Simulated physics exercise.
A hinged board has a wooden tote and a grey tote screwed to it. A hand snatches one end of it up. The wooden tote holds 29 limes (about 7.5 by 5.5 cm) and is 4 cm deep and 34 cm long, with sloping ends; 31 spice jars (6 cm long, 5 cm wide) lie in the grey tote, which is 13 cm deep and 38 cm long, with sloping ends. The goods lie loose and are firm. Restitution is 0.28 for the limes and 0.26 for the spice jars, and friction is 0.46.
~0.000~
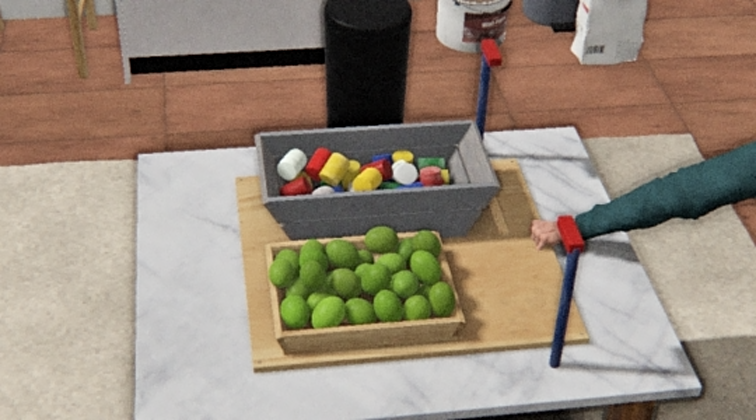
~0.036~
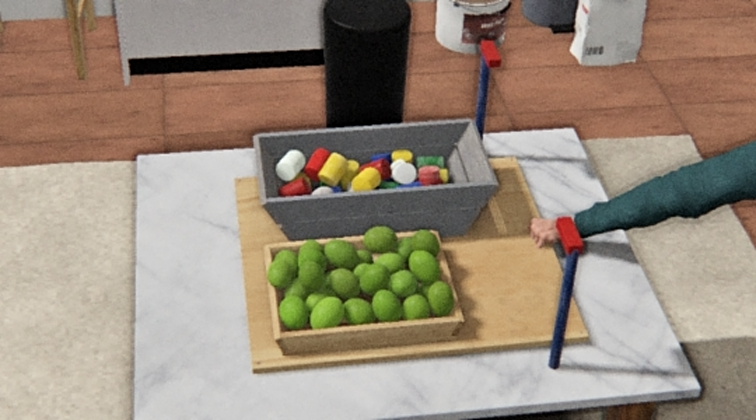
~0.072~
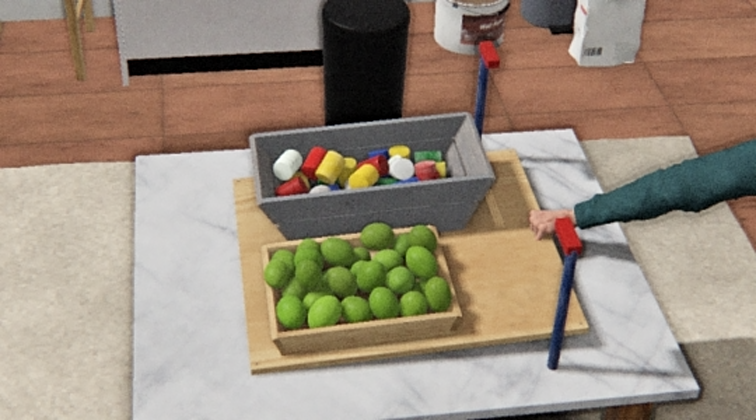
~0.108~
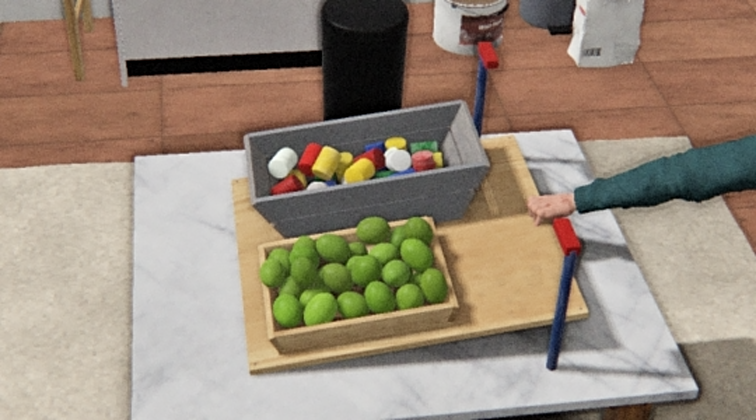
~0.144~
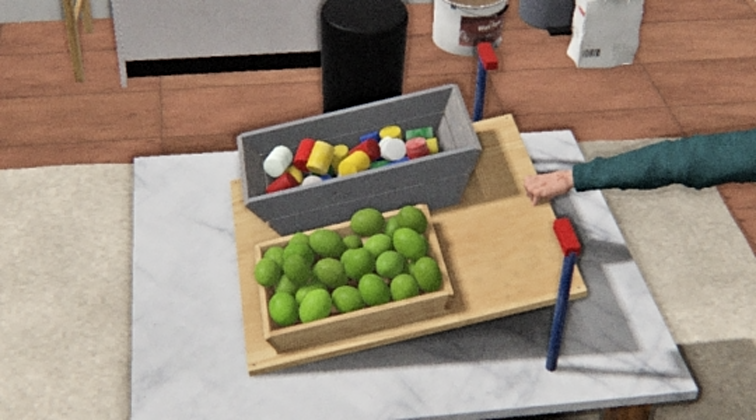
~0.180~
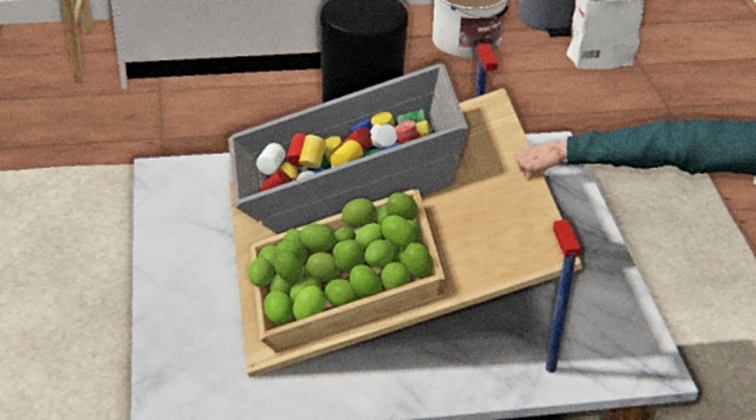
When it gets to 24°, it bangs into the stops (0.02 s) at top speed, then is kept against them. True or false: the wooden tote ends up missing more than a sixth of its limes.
True.
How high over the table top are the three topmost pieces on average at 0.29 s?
Roughly 36 cm.
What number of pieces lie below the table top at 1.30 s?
Estimate - about 10 in total.
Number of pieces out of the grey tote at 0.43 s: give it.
Roughly 0 for the grey tote.
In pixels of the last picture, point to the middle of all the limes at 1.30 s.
Pixel (197, 323), give or take.
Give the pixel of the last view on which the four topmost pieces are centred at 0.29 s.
Around pixel (372, 99).
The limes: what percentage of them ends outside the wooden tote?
About 60 per cent.
After 0.19 s, it hits the stops.
After 0.29 s, tilt 24°; 1 of 29 out of the wooden tote and 0 of 31 out of the grey tote.
After 0.43 s, tilt 24°; 3 of 29 out of the wooden tote and 0 of 31 out of the grey tote.
After 0.69 s, tilt 24°; 15 of 29 out of the wooden tote and 2 of 31 out of the grey tote.
Outcome (at 1.30 s), 17 of 29 out of the wooden tote and 2 of 31 out of the grey tote. Asked share, 17 of 29, 59 per cent.
